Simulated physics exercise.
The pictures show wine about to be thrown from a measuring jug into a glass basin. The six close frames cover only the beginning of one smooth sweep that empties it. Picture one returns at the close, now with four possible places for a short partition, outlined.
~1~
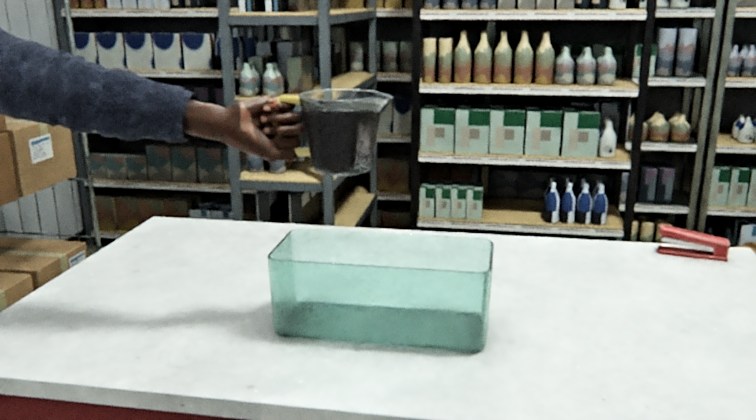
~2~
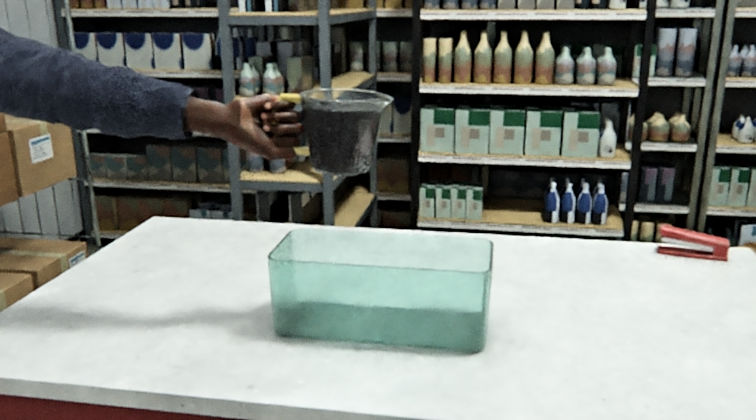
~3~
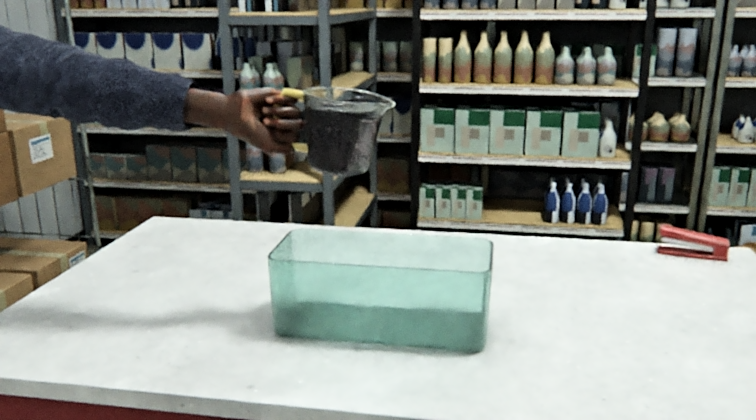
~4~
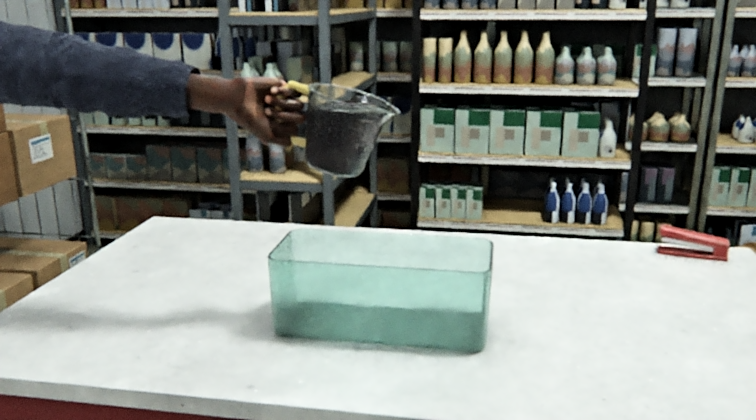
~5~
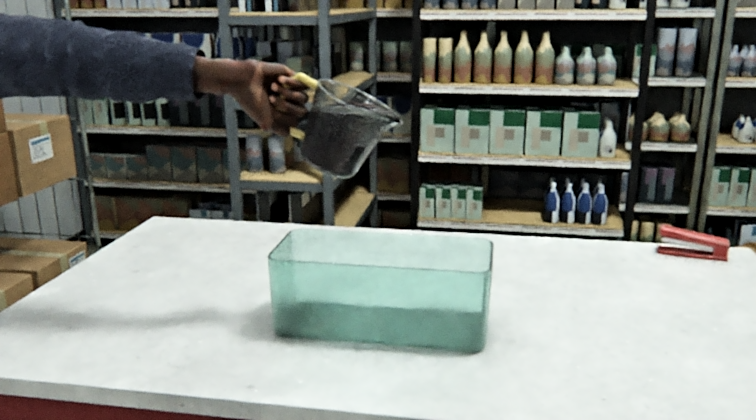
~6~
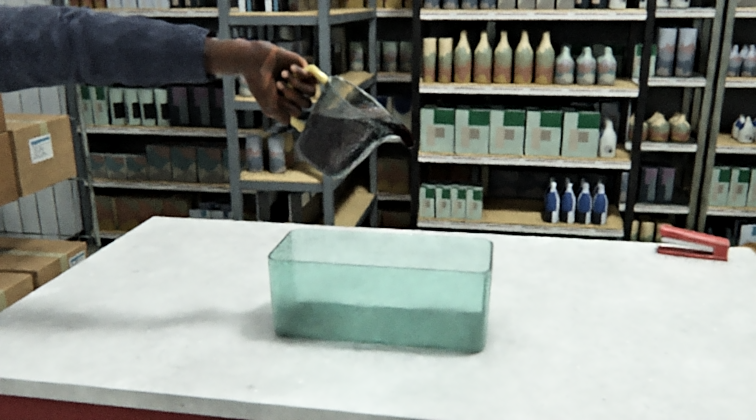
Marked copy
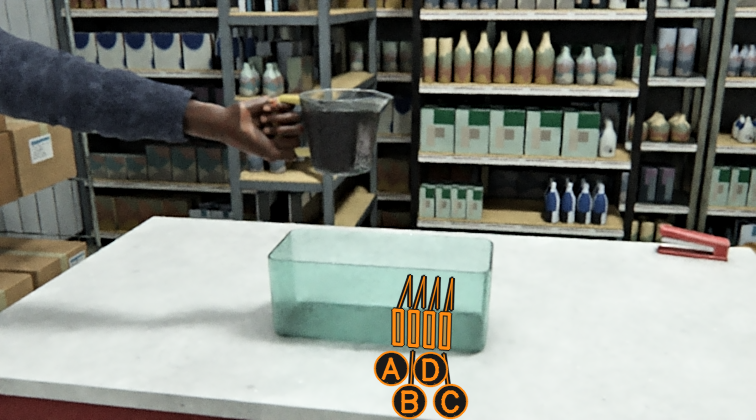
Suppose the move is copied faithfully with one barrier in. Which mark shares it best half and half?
D beats the others.
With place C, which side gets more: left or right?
The left side.
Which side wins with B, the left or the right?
More ends on the right.
On the marked copy, A at (397, 350); B at (412, 351); C at (443, 354); D at (428, 352).
For place A, about 10 % ends left of the wall and 88 % right of it.
For place B, about 26 % ends left of the wall and 72 % right of it.
For place C, about 77 % ends left of the wall and 19 % right of it; 3 % is lost outside.
For place D, about 54 % ends left of the wall and 44 % right of it.
